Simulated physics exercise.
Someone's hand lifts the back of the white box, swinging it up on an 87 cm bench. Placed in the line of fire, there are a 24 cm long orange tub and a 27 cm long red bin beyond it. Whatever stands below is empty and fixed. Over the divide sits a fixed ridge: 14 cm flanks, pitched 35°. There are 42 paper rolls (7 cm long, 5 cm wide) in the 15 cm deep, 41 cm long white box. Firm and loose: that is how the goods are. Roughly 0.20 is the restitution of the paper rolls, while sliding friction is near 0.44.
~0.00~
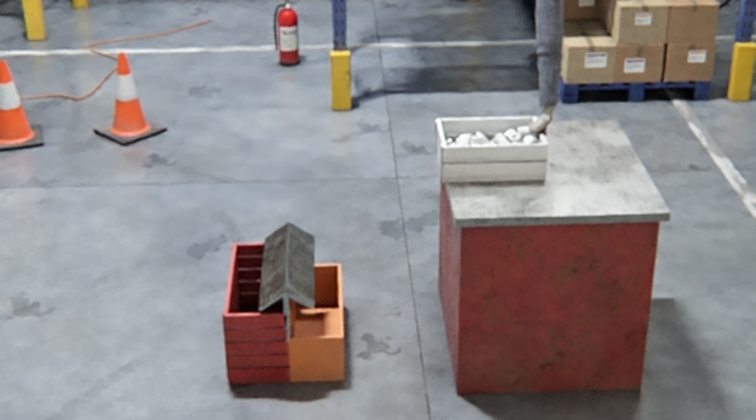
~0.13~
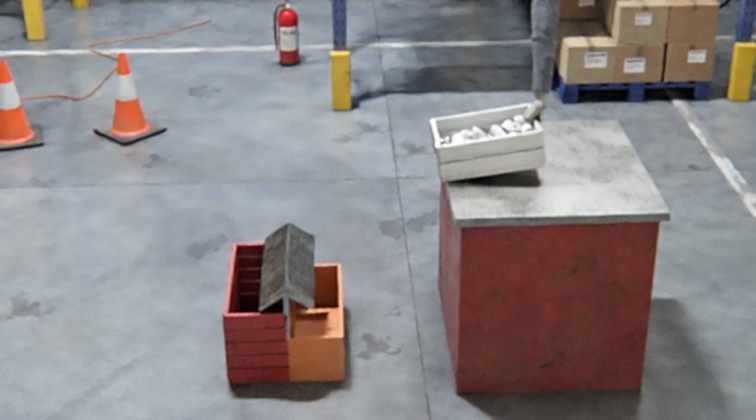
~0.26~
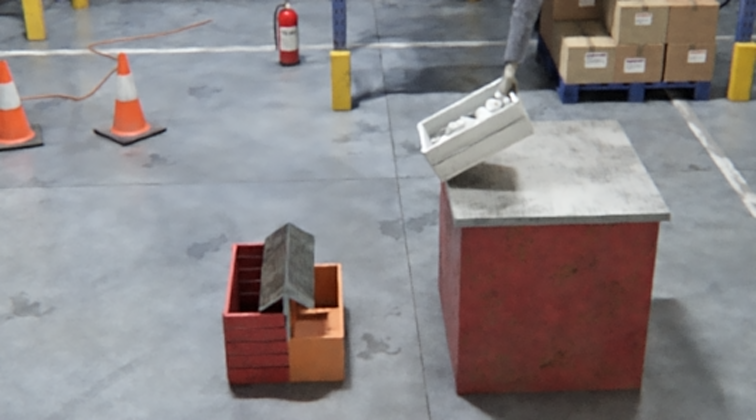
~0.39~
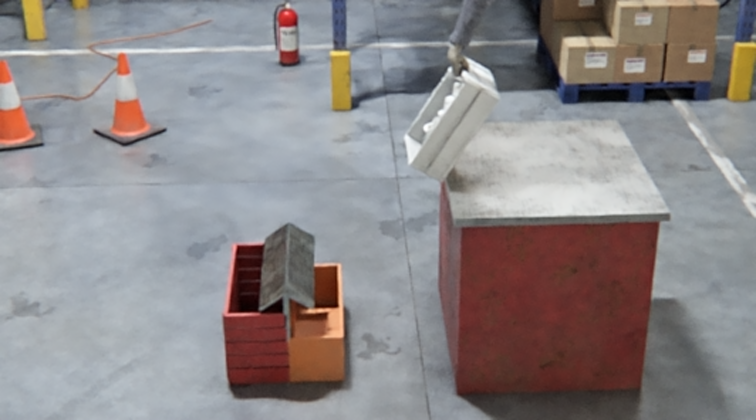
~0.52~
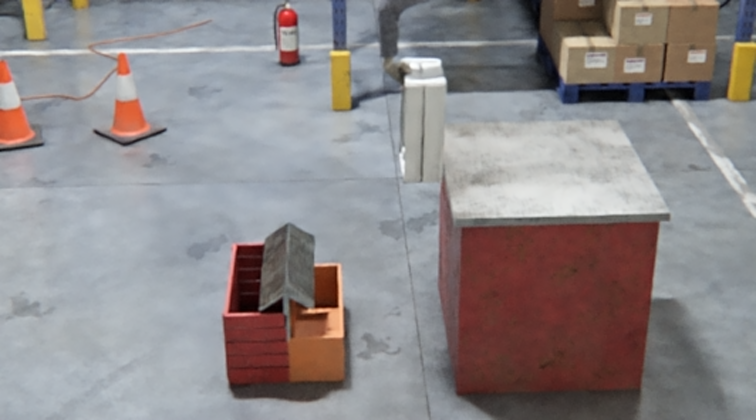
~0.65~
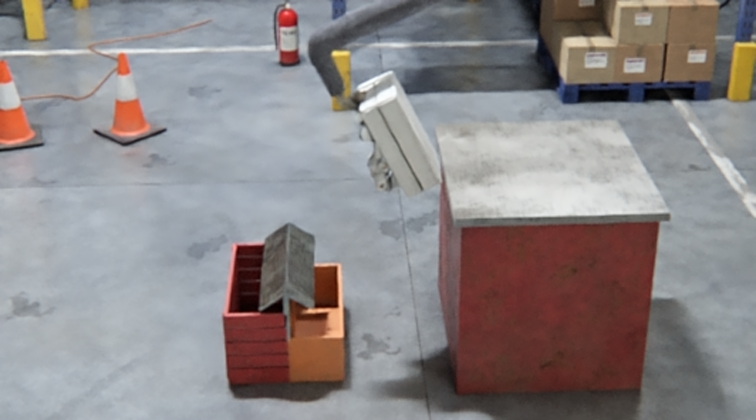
We see a grey-sleeved arm raise the right end of a white box of pale pieces on a red bench, turning it leftward past upright until several pieces emerge, while the red and orange bins on the floor stay still.
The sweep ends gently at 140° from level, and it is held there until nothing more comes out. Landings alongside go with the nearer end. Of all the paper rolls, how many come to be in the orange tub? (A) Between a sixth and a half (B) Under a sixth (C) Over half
Option A: Between a sixth and a half.
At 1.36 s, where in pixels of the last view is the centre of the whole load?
I'd put the middle close to (334, 330) in the last view.
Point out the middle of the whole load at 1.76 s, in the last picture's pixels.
Look around pixel (341, 332).
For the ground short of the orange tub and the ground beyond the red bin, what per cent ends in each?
My estimate is some 50 per cent, then some 5 per cent.
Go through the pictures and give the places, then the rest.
In the first frame (each is followed by its nearest rim corner in this view), white box, (446, 146); orange tub, (291, 338); 0° from level; none out.
In the second frame, white box, (441, 146); 8° from level.
In the third frame, white box, (426, 150); 29° from level.
In the fourth frame, white box, (411, 161); 58° from level.
In the fifth frame, white box, (404, 179); 89° from level.
In the sixth frame, white box, (406, 195); orange tub, (291, 338); 116° from level; 9 out, the lowest roll at (390, 184).
After 0.83 s, tilt 139°; 3 still in the white box and 39 in the air.
After 1.05 s, tilt 140°; 16 in the orange tub, 8 on the ground short of the orange tub and 18 in the air.
After 1.36 s, tilt 140°; 16 in the orange tub, 2 in the red bin, 19 on the ground short of the orange tub, 2 on the ground beyond the red bin and 3 in the air.
Final count (at 1.76 s), 16 in the orange tub, 2 in the red bin, 21 on the ground short of the orange tub and 3 on the ground beyond the red bin. Asked share, 16 of 42, 38 per cent.
